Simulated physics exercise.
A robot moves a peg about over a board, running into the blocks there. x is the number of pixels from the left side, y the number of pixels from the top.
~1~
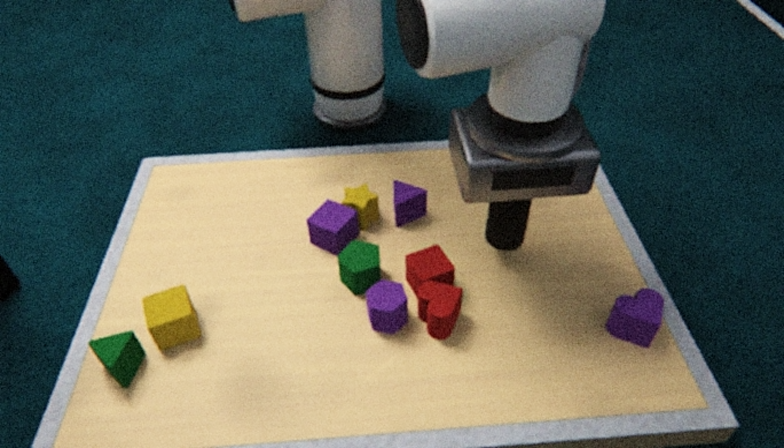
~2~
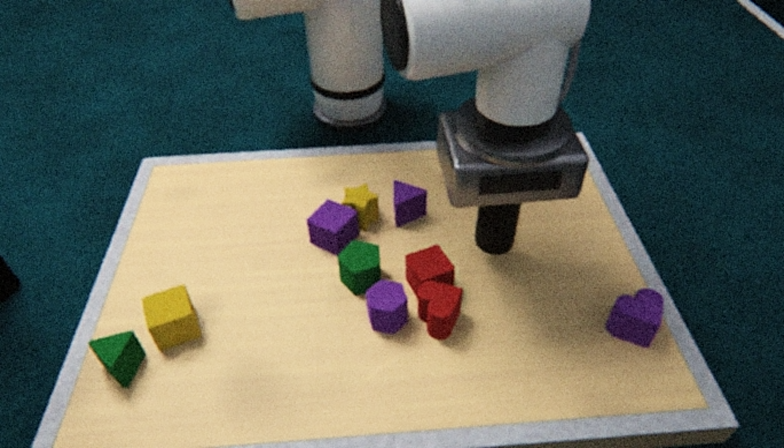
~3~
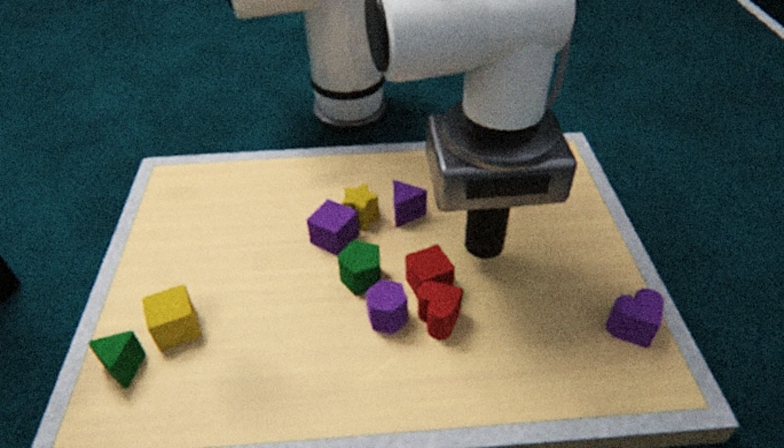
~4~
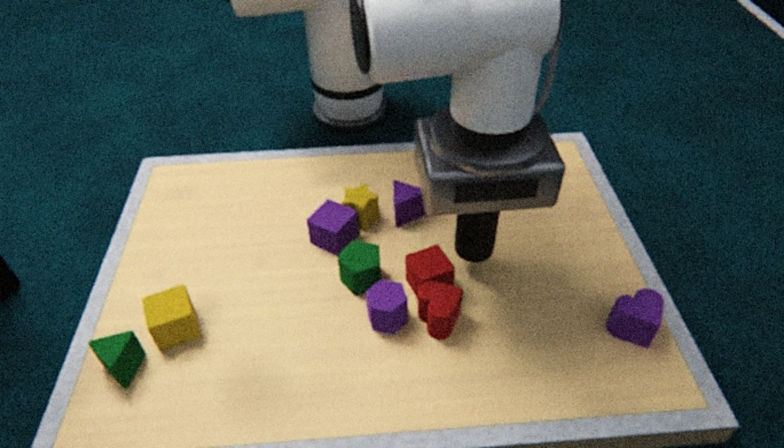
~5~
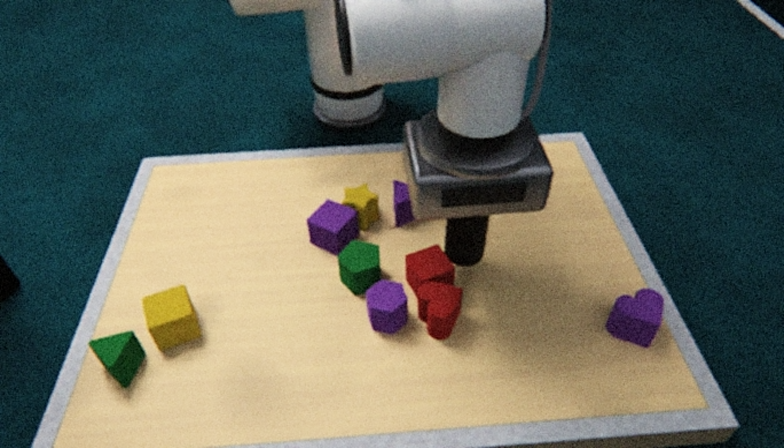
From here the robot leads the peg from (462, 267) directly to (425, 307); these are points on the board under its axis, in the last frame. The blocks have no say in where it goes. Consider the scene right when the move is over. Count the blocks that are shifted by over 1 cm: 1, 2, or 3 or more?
It's going to be three or more.
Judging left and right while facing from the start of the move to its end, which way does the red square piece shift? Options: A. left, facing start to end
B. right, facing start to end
B.
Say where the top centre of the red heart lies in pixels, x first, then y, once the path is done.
It should be at about (431, 316).
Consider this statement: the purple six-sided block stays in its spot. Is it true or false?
False
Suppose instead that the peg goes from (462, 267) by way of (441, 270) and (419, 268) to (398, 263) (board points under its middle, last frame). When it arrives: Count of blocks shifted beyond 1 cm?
It will shift just one block.
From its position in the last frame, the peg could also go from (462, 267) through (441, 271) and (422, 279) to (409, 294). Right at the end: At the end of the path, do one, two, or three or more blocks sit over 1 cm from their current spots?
It should be two, as far as I can tell.
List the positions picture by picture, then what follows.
The first frame shows peg's lower end (504, 238); green five-sided block (360, 255); purple six-sided block (387, 295); red square piece (430, 262); red heart (440, 297).
The second frame shows peg (494, 242); blocks still.
The third frame shows peg (484, 246); blocks still.
The fourth frame shows peg (474, 249); blocks still.
The fifth frame shows peg (464, 253); green five-sided block (360, 255); purple six-sided block (387, 295); red square piece (430, 262); red heart (440, 297).
The first path, step by step. Halfway along, peg (446, 273); purple six-sided block (379, 299); red square piece (408, 273).
At the end, peg (426, 293); green five-sided block still; purple six-sided block (349, 311), turned 20° anticlockwise; red square piece (385, 286), turned 25° clockwise; red heart (431, 316), turned 30° anticlockwise.
